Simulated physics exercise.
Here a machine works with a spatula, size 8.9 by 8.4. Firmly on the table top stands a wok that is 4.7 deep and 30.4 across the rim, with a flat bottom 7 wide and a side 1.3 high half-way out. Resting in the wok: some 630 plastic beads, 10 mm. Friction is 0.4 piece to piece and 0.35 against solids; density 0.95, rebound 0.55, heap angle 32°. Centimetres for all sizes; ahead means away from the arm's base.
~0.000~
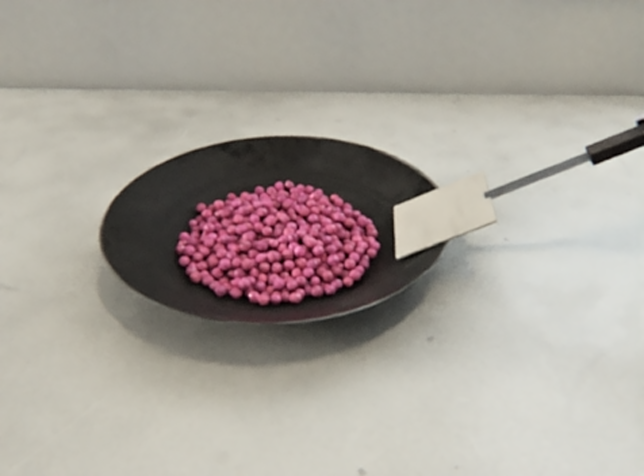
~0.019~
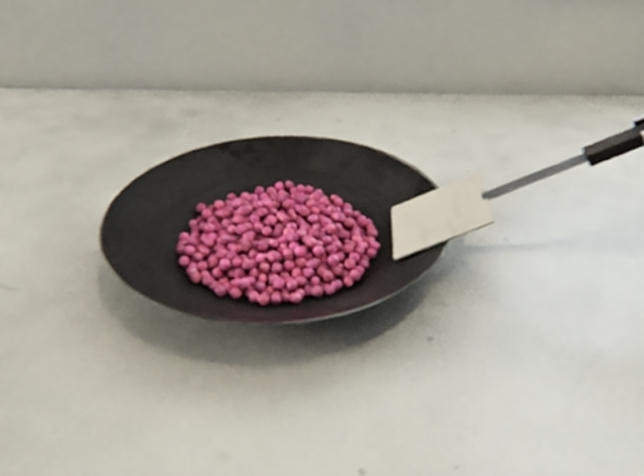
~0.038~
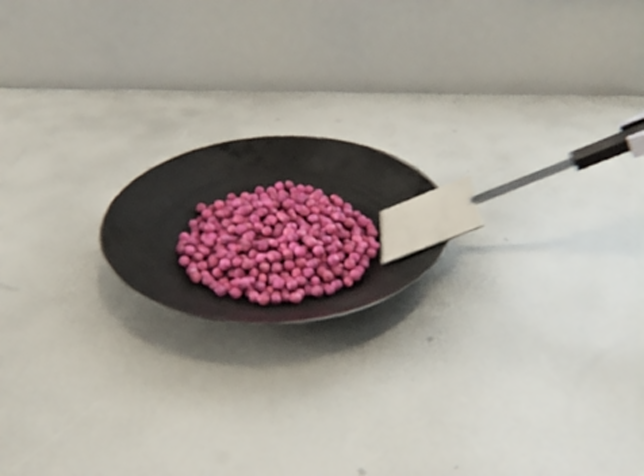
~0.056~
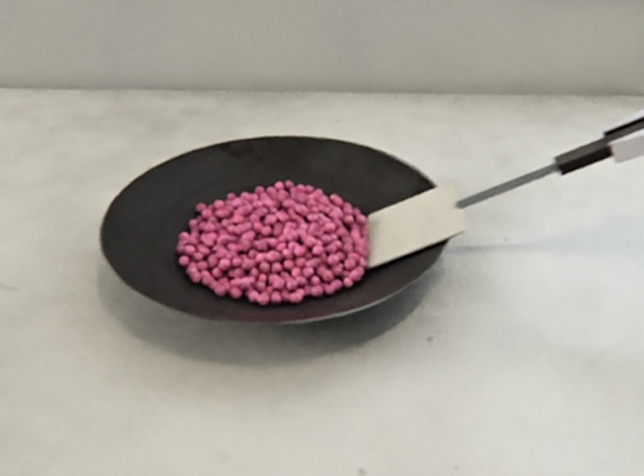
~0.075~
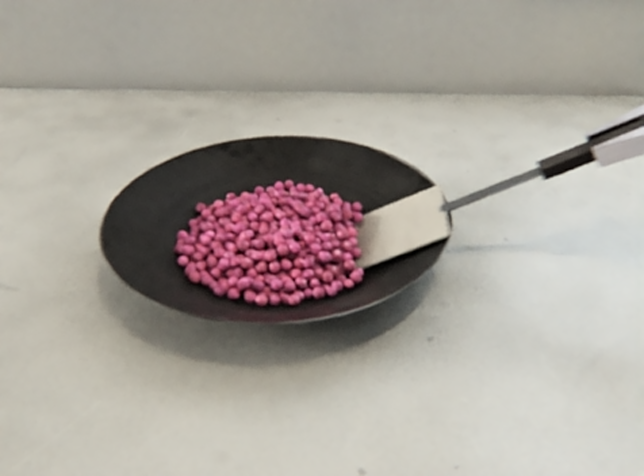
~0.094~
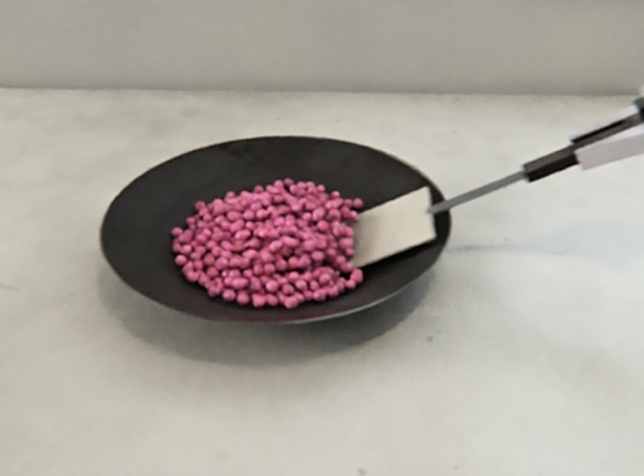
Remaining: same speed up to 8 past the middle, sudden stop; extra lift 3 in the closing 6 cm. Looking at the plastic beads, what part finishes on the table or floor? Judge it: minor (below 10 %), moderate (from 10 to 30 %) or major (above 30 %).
My judgement: Minor.
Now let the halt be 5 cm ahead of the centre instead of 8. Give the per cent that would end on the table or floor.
With that change, I'd expect about 0 per cent.
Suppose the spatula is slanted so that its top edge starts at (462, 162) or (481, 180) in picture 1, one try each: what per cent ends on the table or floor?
About 5 and 5 per cent.
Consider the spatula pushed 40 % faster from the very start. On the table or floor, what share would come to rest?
Then roughly 20 percent.
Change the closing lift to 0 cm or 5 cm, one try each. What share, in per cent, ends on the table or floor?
Result: Approx. 5 % and 10 %, one try each.
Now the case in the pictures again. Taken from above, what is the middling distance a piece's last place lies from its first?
Roughly 5 cm.
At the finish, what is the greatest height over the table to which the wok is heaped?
5.5 cm.
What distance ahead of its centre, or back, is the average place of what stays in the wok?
Roughly 5.0 centimetres ahead.
By 0.17 s, sloping 27°, highest piece 5 above the table; 630 in the wok.
By 0.24 s, sloping 27°, highest piece 5 above the table; 630 in the wok.
By 0.48 s, sloping 27°, highest piece 6 above the table; 602 in the wok, 20 on the table or floor, 8 on the blade or in flight.
By 1.53 s, sloping 27°, highest piece 5 above the table; 600 in the wok, 30 on the table or floor.
Final count, 600 in the wok, 30 on the table or floor. That is 5 % on the table or floor.
